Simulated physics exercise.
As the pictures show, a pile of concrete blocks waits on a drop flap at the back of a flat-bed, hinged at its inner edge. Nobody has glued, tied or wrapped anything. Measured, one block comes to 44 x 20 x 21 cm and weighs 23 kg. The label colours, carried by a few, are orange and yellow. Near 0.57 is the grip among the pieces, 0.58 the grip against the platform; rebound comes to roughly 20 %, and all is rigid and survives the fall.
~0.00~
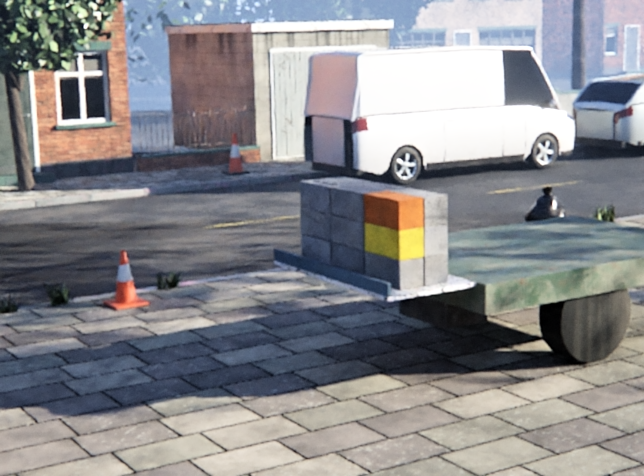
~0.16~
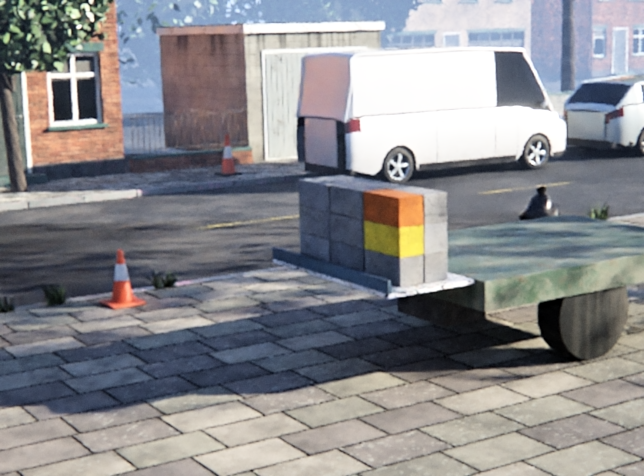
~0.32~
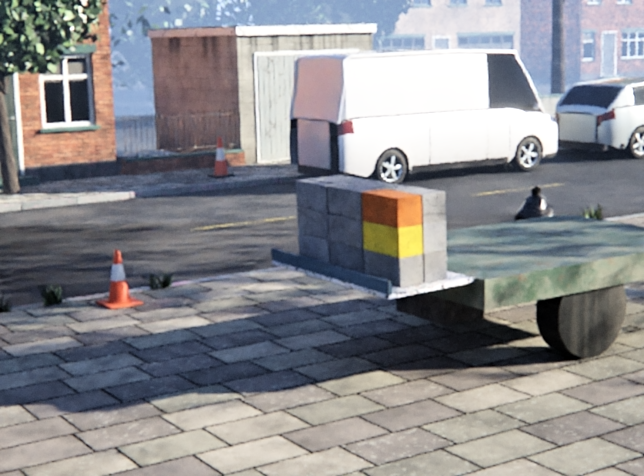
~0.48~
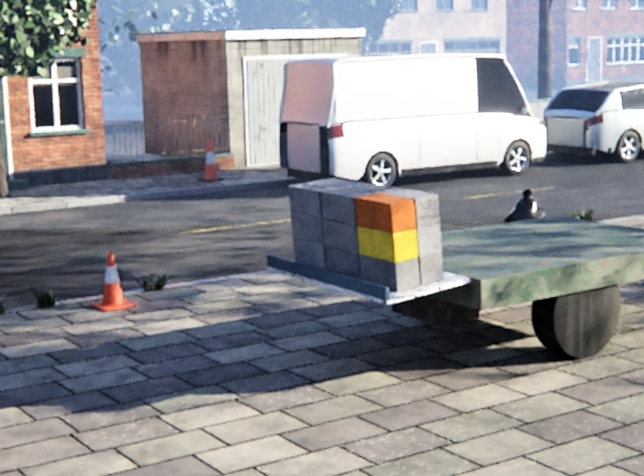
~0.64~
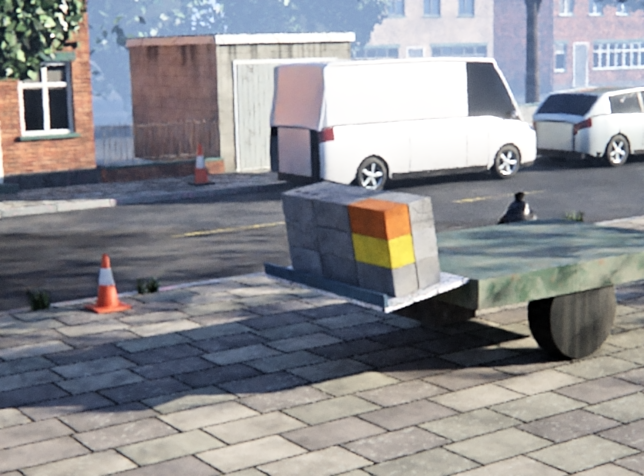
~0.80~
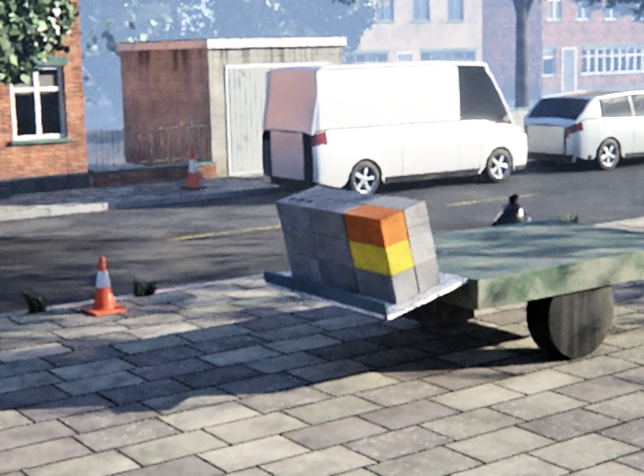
On a paved area beside a road, a stack of grey blocks, one orange and one yellow, sat level on a flat-bed's end flap, which then slowly tilted downward, the stack leaning with it.
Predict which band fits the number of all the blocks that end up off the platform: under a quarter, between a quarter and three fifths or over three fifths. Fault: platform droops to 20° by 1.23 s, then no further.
Most likely the platform keeps two fifths to three quarters of the load.
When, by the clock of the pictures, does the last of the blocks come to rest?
Close to 2.5 s.
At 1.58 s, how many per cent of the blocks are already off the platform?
0 %.
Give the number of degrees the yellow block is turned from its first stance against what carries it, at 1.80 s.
Close to 60° of tilt compared with the start.
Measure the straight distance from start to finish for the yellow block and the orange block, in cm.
Moved: Yellow 110, orange 140.
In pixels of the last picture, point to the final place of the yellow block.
Its centre ends up near pixel (337, 381) in the last picture.
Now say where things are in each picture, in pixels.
In the first picture (places mark the middle of the side facing us; the camera moves round a little; leans and shifts are taken against what carries them), platform's outer corner (390, 299) slope 0°; orange block (381, 212); yellow block (382, 241); nothing disturbed.
In the second picture, platform's outer corner (390, 297) slope 0°; orange block (381, 209).
In the third picture, platform's outer corner (391, 297) slope 1°; orange block (380, 210).
In the fourth picture, platform's outer corner (388, 303) slope 4°; orange block (373, 215).
In the fifth picture, platform's outer corner (388, 310) slope 9°; orange block (367, 222).
In the sixth picture, platform's outer corner (390, 318) slope 13°; orange block (364, 230); yellow block (370, 258); nothing disturbed.
After 1.16 s, slope 20°; none of the 18 blocks off the platform.
After 1.58 s, slope 20°; none of the 18 blocks off the platform, 18 disturbed; yellow block leaning 23°; orange block leaning 23°.
After 1.80 s, slope 20°; 6 of the 18 blocks off the platform; orange block on its side; yellow block on its side.
After 2.06 s, slope 20°; 9 of the 18 blocks off the platform; yellow block on its side; orange block on its side.
At rest (2.9 s), slope 20°; 9 of the 18 blocks off the platform; yellow block on its side; orange block on its side. That is 50 per cent. As the last picture would show them, middles, yellow block near (337, 381), orange block near (296, 392).
